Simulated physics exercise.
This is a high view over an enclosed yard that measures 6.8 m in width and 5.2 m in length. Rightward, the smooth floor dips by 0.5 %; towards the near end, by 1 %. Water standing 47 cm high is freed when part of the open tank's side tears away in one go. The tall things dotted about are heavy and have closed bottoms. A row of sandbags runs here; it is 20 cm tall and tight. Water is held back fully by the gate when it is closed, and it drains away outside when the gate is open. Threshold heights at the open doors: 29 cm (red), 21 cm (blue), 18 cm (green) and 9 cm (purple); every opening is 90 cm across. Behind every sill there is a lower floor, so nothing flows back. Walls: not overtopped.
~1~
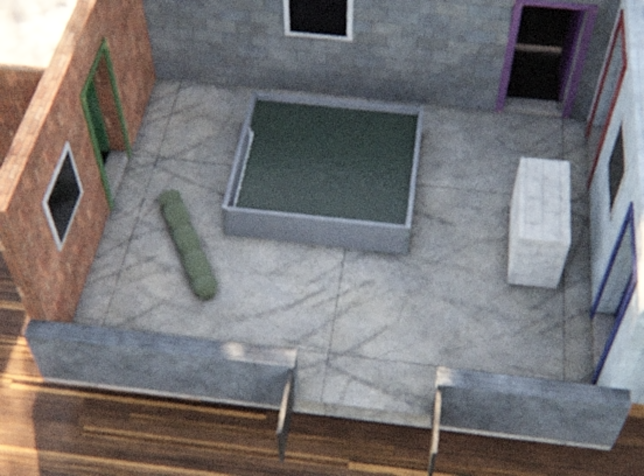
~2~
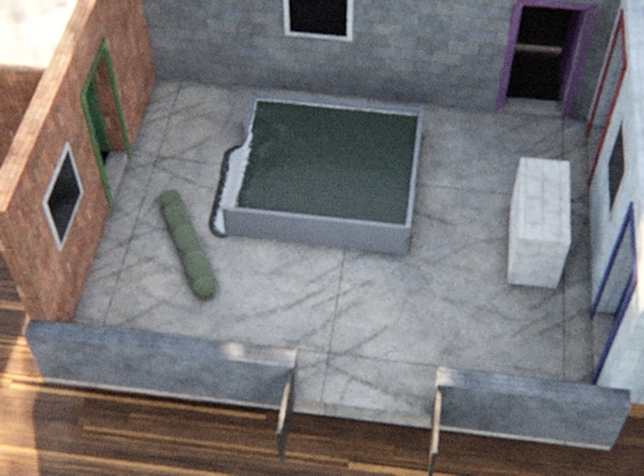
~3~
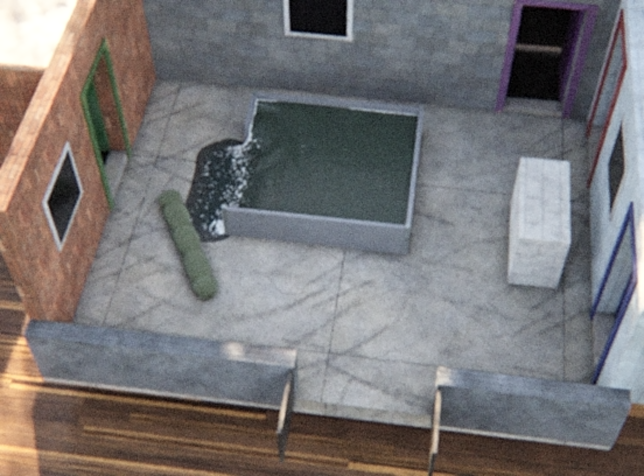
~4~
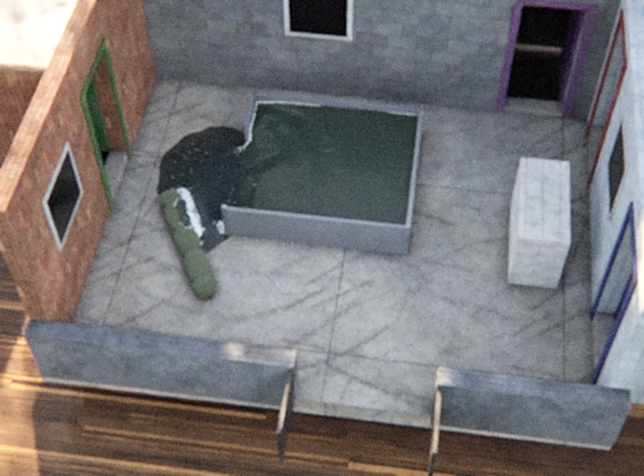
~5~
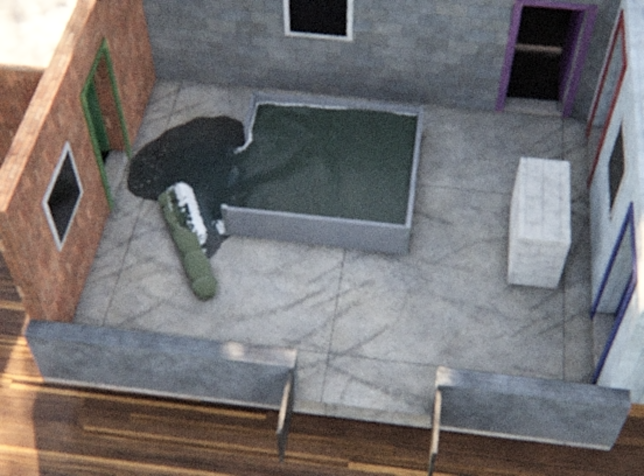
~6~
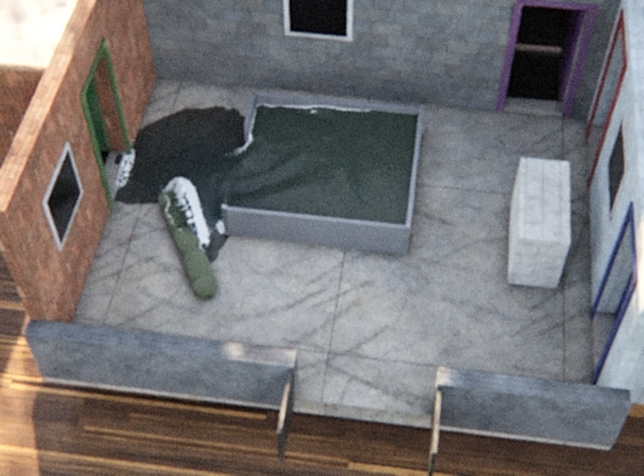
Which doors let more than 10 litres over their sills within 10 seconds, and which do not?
As I see it, red door: Lags behind the figure, blue door: Lags behind the figure, green door: Outstrips the figure, purple door: Lags behind the figure.
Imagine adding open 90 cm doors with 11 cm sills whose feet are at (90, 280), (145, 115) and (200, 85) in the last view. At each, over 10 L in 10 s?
In that order: Short of it, beyond it, beyond it.
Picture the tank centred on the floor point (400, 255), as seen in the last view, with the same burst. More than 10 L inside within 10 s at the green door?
After that, the green door ends up inside the limit.
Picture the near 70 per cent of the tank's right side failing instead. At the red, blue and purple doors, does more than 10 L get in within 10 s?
Then red would come out on the low side, blue on the low side and purple on the high side.
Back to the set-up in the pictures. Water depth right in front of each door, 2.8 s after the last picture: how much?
In cm: Red 0, blue 0, green 20, purple 0.
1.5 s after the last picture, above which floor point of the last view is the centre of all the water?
Roughly (266, 184) in the last picture.
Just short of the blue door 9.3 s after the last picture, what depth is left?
Around 12.0 cm deep.
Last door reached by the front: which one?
That's the blue door.
Then, 0.7 s after the last picture water covers 20 % of the floor and is deepest (38 cm) near (194, 232); red door not reached, blue door not reached, green door 27 cm at the sill, 20 L in, purple door not reached.
Then, 1.5 s after the last picture water covers 35 % of the floor and is deepest (35 cm) near (194, 232); red door not reached, blue door not reached, green door 27 cm at the sill, 53 L in, purple door not reached.
Then, 2.8 s after the last picture water covers 55 % of the floor and is deepest (28 cm) near (153, 89); red door not reached, blue door not reached, green door 20 cm at the sill, 93 L in, purple door not reached.
Then, 5.3 s after the last picture water covers 75 % of the floor and is deepest (18 cm) near (580, 132); red door 14 cm at the sill, 0 L in, blue door not reached, green door 14 cm at the sill, 100 L in, purple door 5 cm at the sill, 0 L in.
Then, 9.3 s after the last picture water covers 90 % of the floor and is deepest (13 cm) near (585, 417); red door 8 cm at the sill, 0 L in, blue door 12 cm at the sill, 0 L in, green door 9 cm at the sill, 100 L in, purple door 5 cm at the sill, 1 L in.
